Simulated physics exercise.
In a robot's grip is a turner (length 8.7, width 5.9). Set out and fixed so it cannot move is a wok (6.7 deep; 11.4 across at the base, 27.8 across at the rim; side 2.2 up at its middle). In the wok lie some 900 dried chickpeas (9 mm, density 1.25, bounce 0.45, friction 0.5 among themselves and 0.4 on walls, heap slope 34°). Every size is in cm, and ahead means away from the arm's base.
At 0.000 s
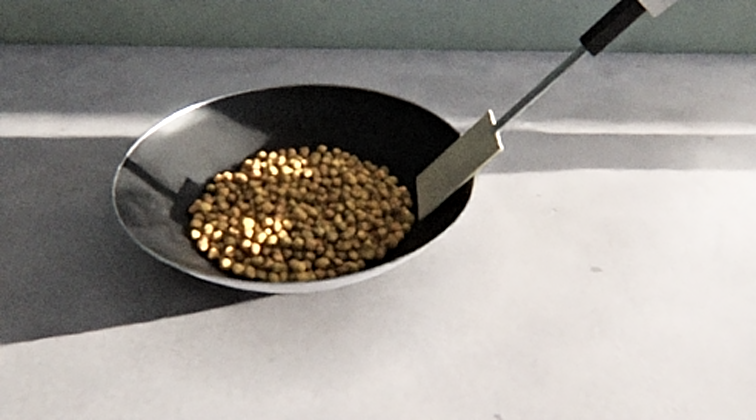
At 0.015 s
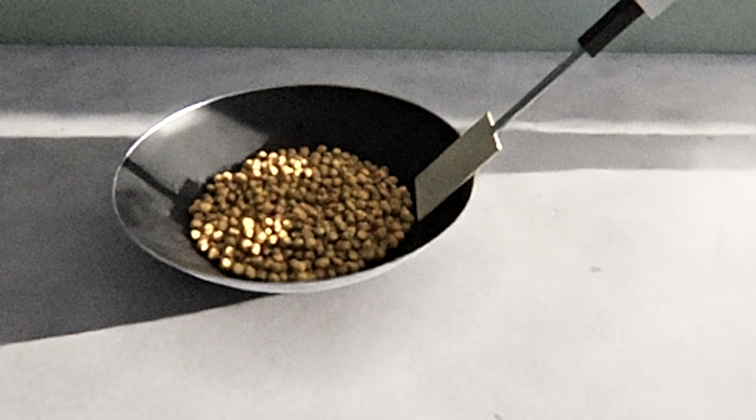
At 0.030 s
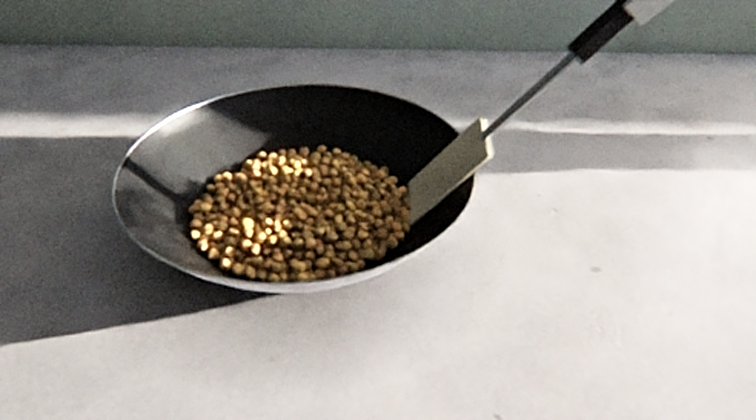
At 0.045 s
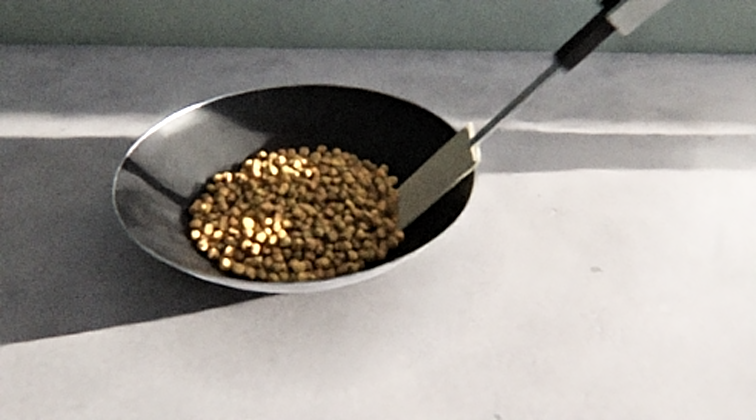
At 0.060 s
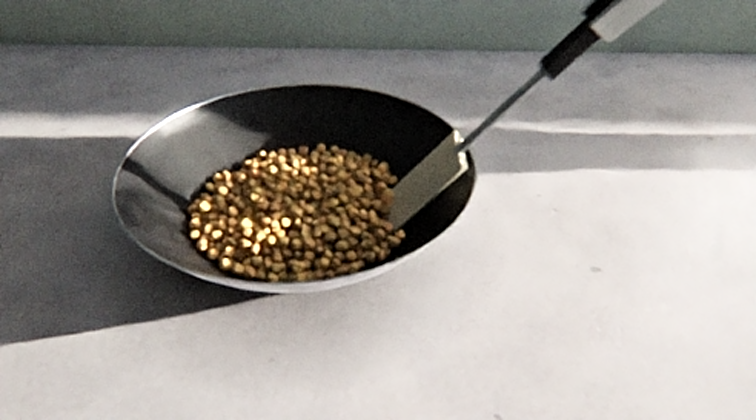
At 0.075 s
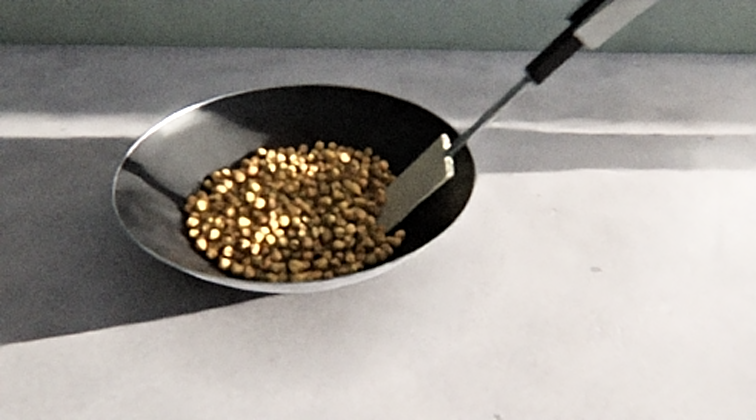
A dark, wide wok holding a heap of golden-brown dried chickpeas sits on a pale grey surface crossed by bands of shadow and sunlight, seen from above at an angle. A turner with a pale flat blade, thin shaft and black-and-grey handle reaches in from the upper right, before a grey-green backdrop. The turner slides leftward, its blade pushing the chickpeas' right edge slightly inward, while the camera stays still.
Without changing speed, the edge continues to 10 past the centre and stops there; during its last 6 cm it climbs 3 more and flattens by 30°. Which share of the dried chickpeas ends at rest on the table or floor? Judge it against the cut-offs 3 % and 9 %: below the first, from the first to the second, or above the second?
Above 9 %.
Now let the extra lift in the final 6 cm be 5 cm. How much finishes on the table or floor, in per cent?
Result: Approx. 10 %.
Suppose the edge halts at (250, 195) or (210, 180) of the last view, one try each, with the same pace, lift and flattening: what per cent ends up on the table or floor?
First try roughly 0 percent, second roughly 0 percent.
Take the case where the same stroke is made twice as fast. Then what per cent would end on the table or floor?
In that case, close to 25 per cent.
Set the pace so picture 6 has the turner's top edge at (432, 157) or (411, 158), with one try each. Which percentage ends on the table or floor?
Try one roughly 20 per cent; try two roughly 25 per cent.
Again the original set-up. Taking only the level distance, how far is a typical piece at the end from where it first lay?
I'd put it at close to 3 centimetres.
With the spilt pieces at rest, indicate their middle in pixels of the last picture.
Centre of the spill: Approx. (25, 218).
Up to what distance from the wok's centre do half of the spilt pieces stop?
The answer is around 26 cm.
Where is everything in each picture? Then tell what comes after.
In the first frame, turner top edge at (496, 129), sloping 50°; upper third of the load around (305, 204), from x 195 to 410, top at y 150; 900 in the wok.
In the second frame, turner top edge at (495, 130), sloping 50°; upper third of the load around (305, 204), from x 195 to 410, top at y 150.
In the third frame, turner top edge at (486, 135), sloping 50°; upper third of the load around (305, 204), from x 195 to 410, top at y 150.
In the fourth frame, turner top edge at (473, 142), sloping 50°; upper third of the load around (305, 203), from x 195 to 400, top at y 150.
In the fifth frame, turner top edge at (460, 149), sloping 50°; upper third of the load around (308, 200), from x 190 to 400, top at y 150.
In the sixth frame, turner top edge at (448, 154), sloping 50°; upper third of the load around (303, 199), from x 190 to 400, top at y 145; 900 in the wok.
After 0.17 s, sloping 50°, highest piece 5 above the table; 900 in the wok.
After 0.26 s, sloping 41°, highest piece 6 above the table; 900 in the wok.
After 0.51 s, sloping 20°, highest piece 8 above the table; 787 in the wok, 85 on the table or floor, 28 on the blade or in flight.
After 1.56 s, sloping 20°, highest piece 7 above the table; 787 in the wok, 113 on the table or floor.
At rest, 787 in the wok, 113 on the table or floor. That is 13 % on the table or floor.
